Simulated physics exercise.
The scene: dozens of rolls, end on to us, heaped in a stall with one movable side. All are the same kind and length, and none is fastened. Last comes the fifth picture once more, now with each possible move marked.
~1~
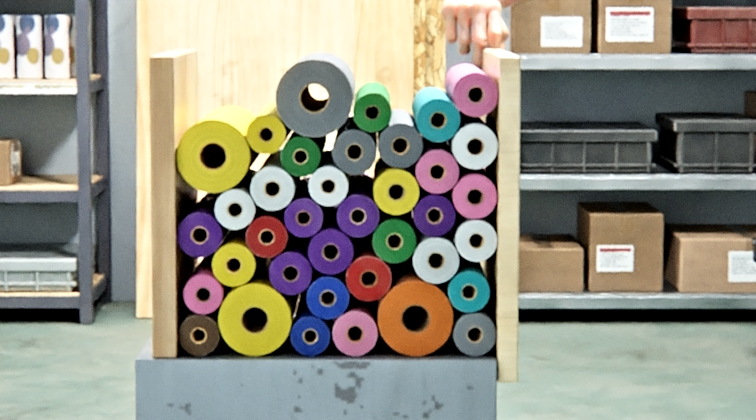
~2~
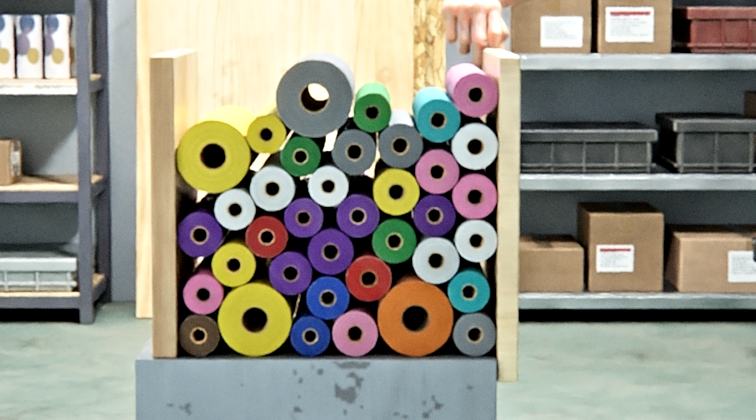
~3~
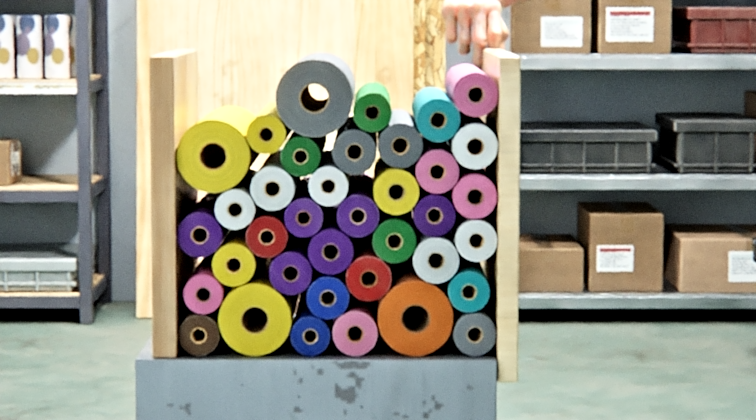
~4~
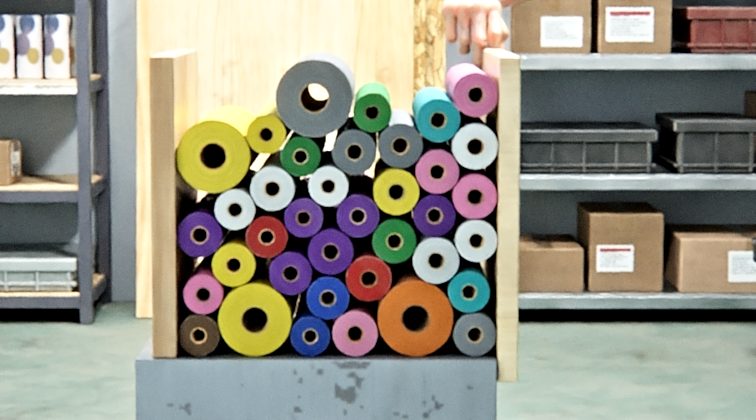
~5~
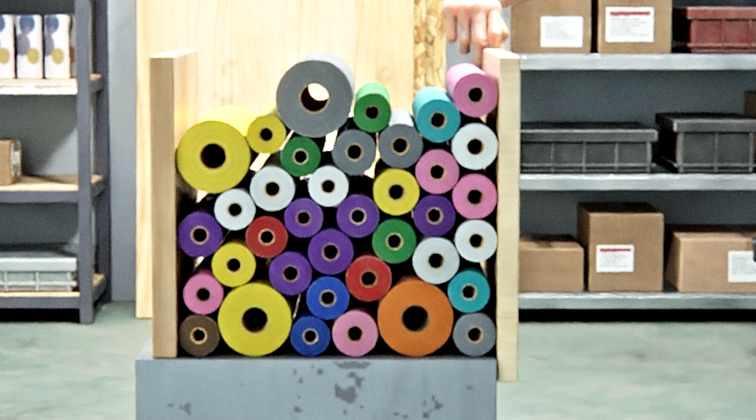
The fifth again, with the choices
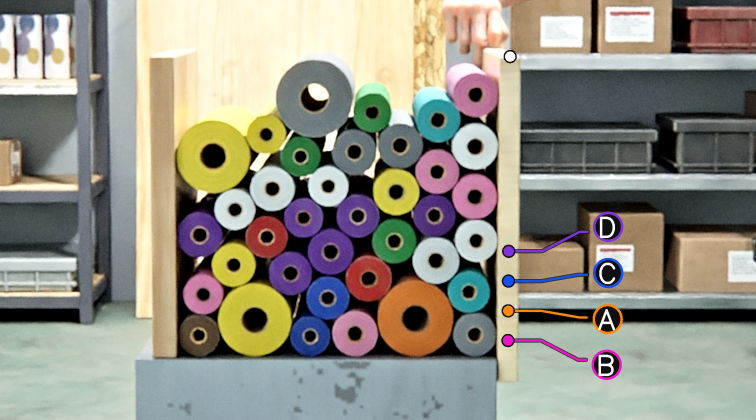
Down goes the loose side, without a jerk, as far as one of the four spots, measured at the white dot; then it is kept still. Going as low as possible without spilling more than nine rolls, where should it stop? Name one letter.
D is the limit.
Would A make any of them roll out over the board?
Yes, at A.
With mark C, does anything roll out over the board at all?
Yes.
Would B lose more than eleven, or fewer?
More than eleven.
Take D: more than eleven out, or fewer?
Fewer than eleven.
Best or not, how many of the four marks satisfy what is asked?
One of the four.
On the marked copy, A at (508, 311); B at (508, 340); C at (509, 281); D at (509, 251); the white dot at (510, 57).
With D. Early on, top of the board (498, 145).
Further on, top of the board (498, 246).
At the end, top of the board (498, 250), seven out over the board.
As for the rest, A more than nine out over the board; B more than nine out over the board; C more than nine out over the board.
